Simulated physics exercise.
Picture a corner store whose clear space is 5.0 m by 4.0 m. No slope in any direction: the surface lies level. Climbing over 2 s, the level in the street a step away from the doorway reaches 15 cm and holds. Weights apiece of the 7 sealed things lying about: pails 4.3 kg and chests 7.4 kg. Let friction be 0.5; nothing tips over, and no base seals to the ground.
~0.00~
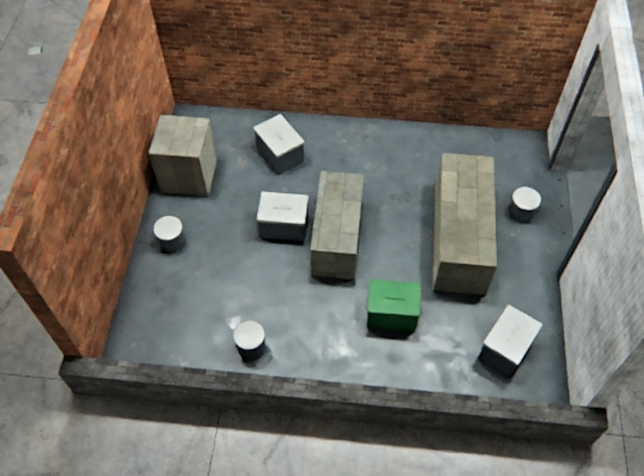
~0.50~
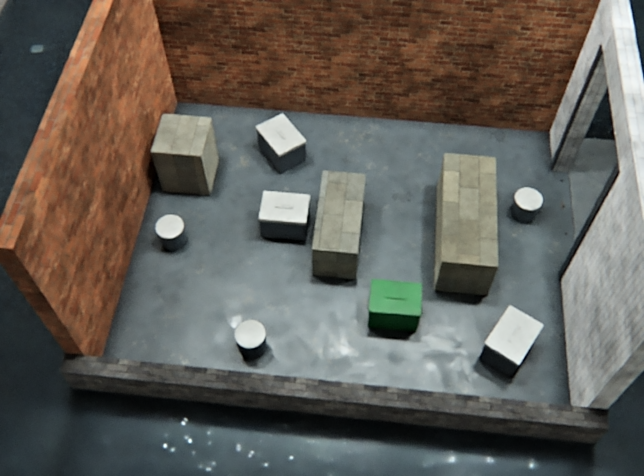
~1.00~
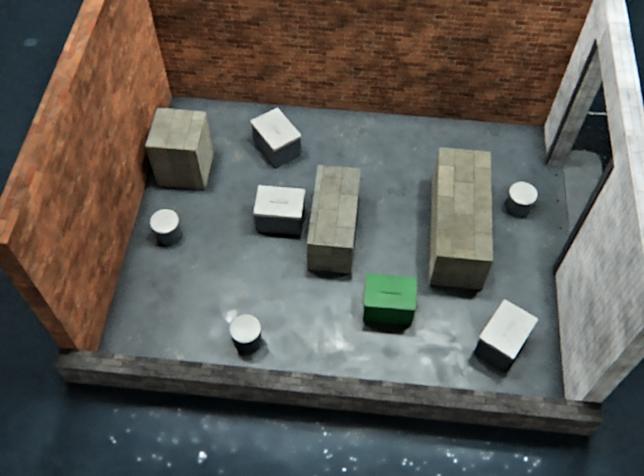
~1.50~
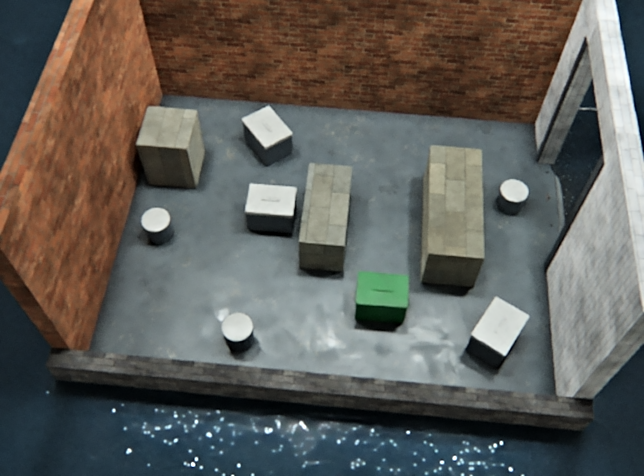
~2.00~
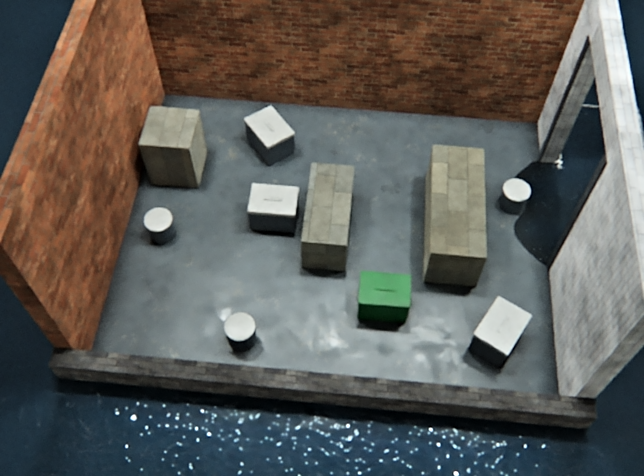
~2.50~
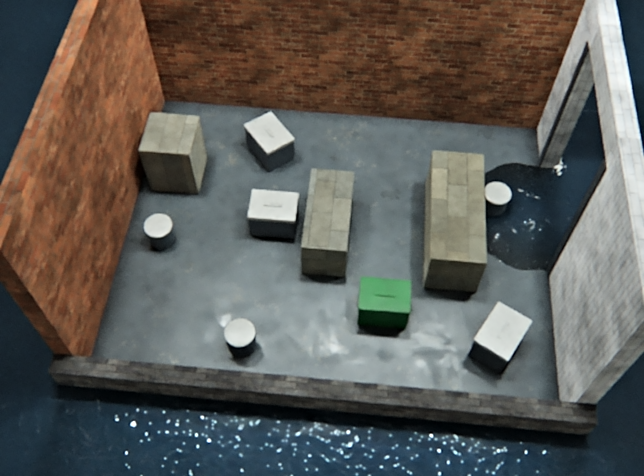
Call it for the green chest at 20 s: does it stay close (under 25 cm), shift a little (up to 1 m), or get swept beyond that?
It shifts a little.
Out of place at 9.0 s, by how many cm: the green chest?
About 0 cm by then.
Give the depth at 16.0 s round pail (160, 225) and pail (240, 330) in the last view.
Roughly 9 and 6 cm.
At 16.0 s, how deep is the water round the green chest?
Depth: About 6 cm.
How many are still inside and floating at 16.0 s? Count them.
The number is 7.
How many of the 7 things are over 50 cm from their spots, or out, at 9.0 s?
Answer: 3.
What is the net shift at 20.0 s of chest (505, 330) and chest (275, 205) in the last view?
Respectively 200 and 40 cm.
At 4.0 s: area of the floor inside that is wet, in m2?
Somewhere about 5.0 m2, give or take.
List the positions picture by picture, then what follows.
The first frame shows the green chest at (394, 297), on the bottom; 0.0 m2 under water; 0 of 7 have shifted.
The second frame shows the green chest at (396, 297), on the bottom; water covers 0.0 m2; 0 of 7 have shifted.
The third frame shows the green chest at (391, 292), on the bottom; 0.0 m2 under water; 0 of 7 have shifted.
The fourth frame shows the green chest at (383, 289), on the bottom; water covers 0.0 m2; 0 of 7 have shifted.
The fifth frame shows the green chest at (385, 289) rests on the ground; 0.3 m2 under water; 0 of 7 have shifted.
The sixth frame shows the green chest at (385, 294), on the bottom; 1.1 m2 under water; 1 of 7 have shifted.
After 4.0 s the green chest is near (385, 294), 0.0 m from its start, aground; 1 afloat.
After 9.0 s the green chest is near (385, 294), 0.0 m from its start, aground; 0 afloat.
After 16.0 s the green chest is near (439, 293), 0.6 m from its start, afloat; 7 afloat.
After 20.0 s the green chest is near (340, 331), 0.7 m from its start, afloat; 7 afloat.
